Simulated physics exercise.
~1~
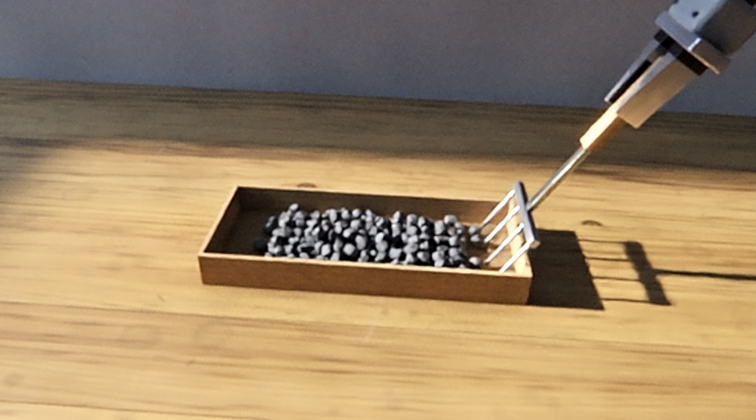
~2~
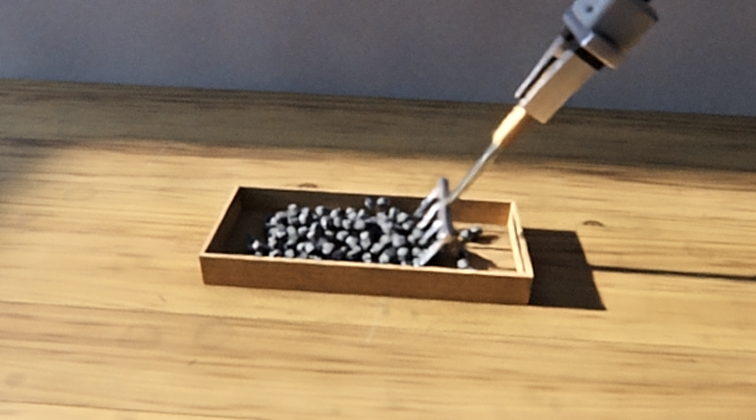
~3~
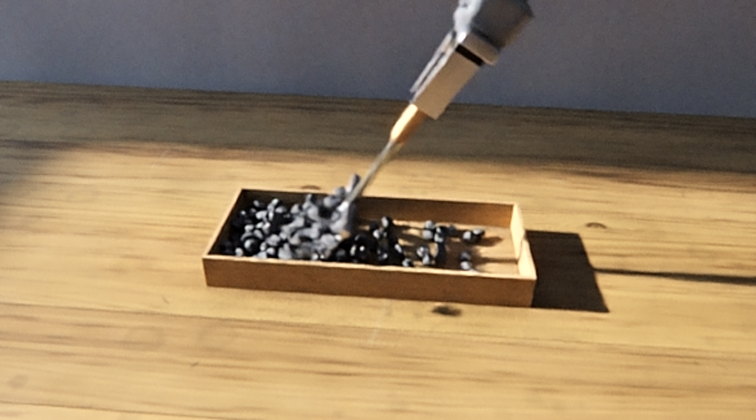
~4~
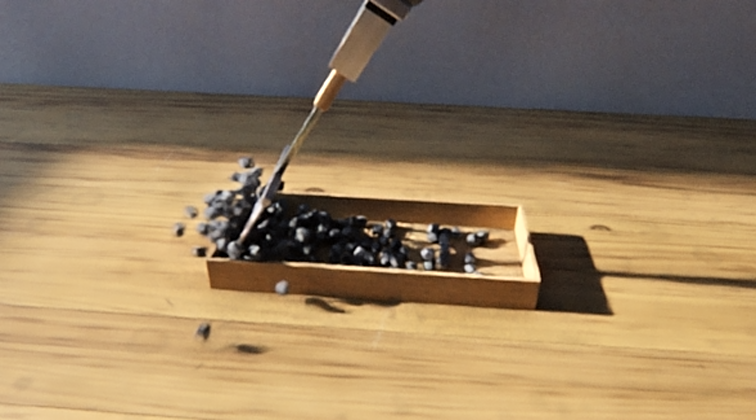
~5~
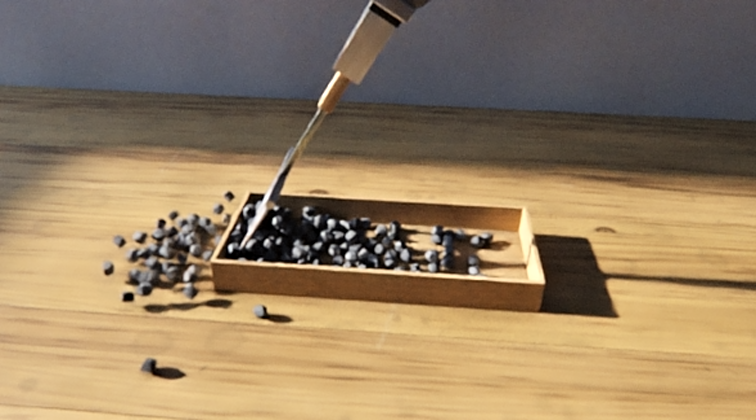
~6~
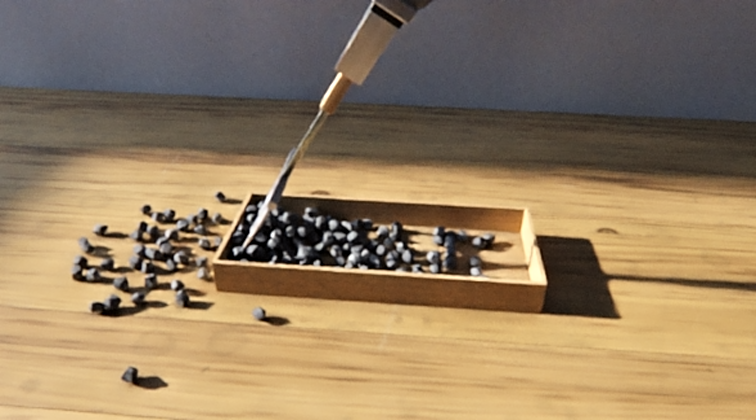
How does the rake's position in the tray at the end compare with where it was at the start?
At the start the rake is at the right end of the tray, and at the end it rests at the left end among the pebbles.
On a wooden table, a robot rakes dark pebbles left, spilling many over the tray's end.
